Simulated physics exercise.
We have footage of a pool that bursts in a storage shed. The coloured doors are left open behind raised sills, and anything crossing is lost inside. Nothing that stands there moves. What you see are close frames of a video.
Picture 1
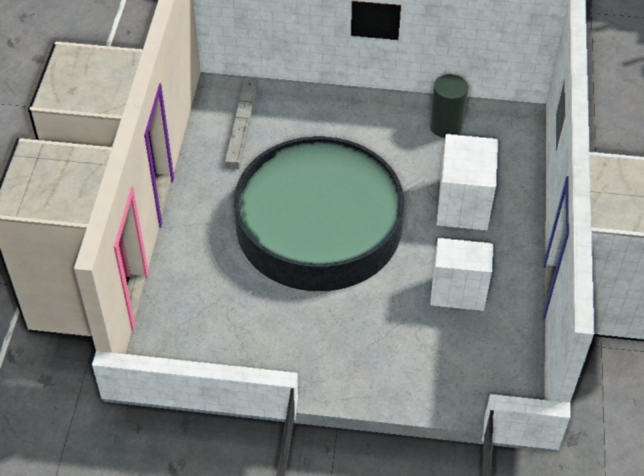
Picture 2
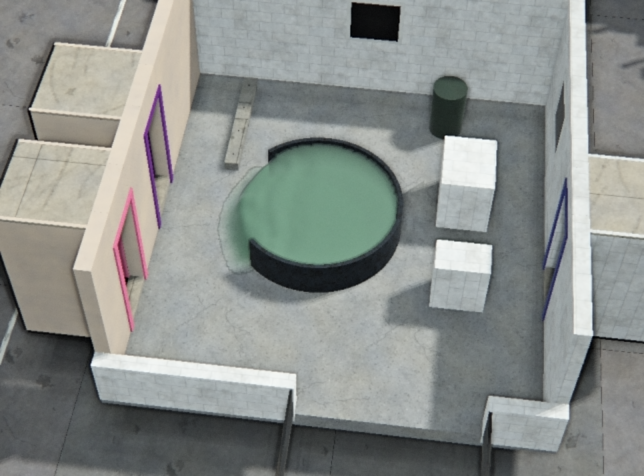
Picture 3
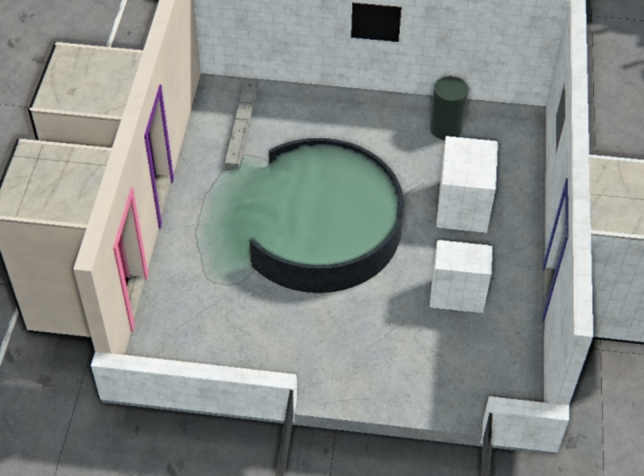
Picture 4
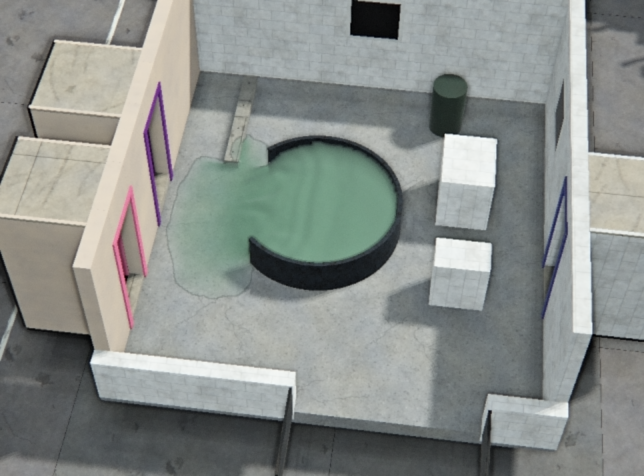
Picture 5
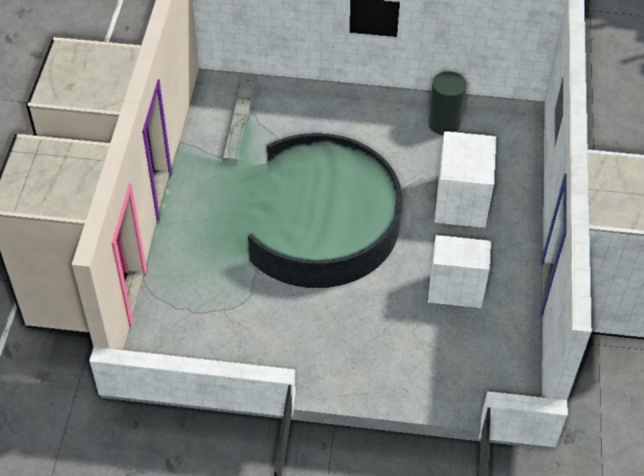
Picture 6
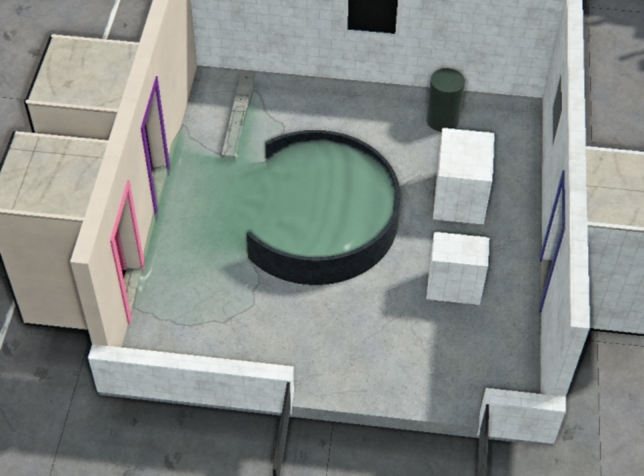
In a storage shed, a round tank bursts and green water spreads left to the wall.
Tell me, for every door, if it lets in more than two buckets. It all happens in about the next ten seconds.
One by one: The blue door does not surpass two buckets. The purple door surpasses two buckets. The pink door surpasses two buckets.
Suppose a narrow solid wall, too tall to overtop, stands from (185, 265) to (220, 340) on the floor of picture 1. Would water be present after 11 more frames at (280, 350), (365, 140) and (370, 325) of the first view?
Reading the points as listed, I get deluged, then left untouched, then left untouched.
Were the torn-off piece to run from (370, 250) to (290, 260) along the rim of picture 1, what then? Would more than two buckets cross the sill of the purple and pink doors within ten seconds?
Purple: Short of the mark; pink: Short of the mark.
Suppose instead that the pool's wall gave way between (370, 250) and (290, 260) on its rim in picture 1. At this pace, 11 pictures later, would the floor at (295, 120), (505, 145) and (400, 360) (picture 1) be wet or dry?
Untouched, untouched, soaked.
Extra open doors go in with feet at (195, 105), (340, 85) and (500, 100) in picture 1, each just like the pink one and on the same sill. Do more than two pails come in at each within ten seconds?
In that order: Floods, takes less, lets less in.
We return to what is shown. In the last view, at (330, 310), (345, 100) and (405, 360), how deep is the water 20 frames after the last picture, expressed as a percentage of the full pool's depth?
I'd say close to 2, 12 and 2 percent.
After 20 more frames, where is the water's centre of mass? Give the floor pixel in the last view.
(247, 214).
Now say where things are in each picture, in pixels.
The round tank at (319, 202) is whole and still, in the first frame.
The front is at (241, 270), out from the gap at (240, 209), in the second frame.
The front is at (244, 157), out from the gap at (240, 211), in the third frame.
The front is at (247, 138), out from the gap at (240, 210), in the fourth frame.
Water pours out at (239, 208) and has run to (251, 116), in the fifth frame.
The front is at (253, 94), out from the gap at (237, 205), in the sixth frame.
A moment on, water covers 25 % of the floor; the blue door not reached, the purple door over two buckets in, the pink door under two buckets in.
Next, water covers 30 % of the floor; the blue door not reached, the purple door far over two buckets in, the pink door over two buckets in.
Then, water covers 45 % of the floor; the blue door not reached, the purple door far over two buckets in, the pink door over two buckets in.
Later, water covers 85 % of the floor; the blue door wet at the sill, nothing in, the purple door far over two buckets in, the pink door over two buckets in.
In the end, water covers 95 % of the floor; the blue door wet at the sill, nothing in, the purple door far over two buckets in, the pink door far over two buckets in.
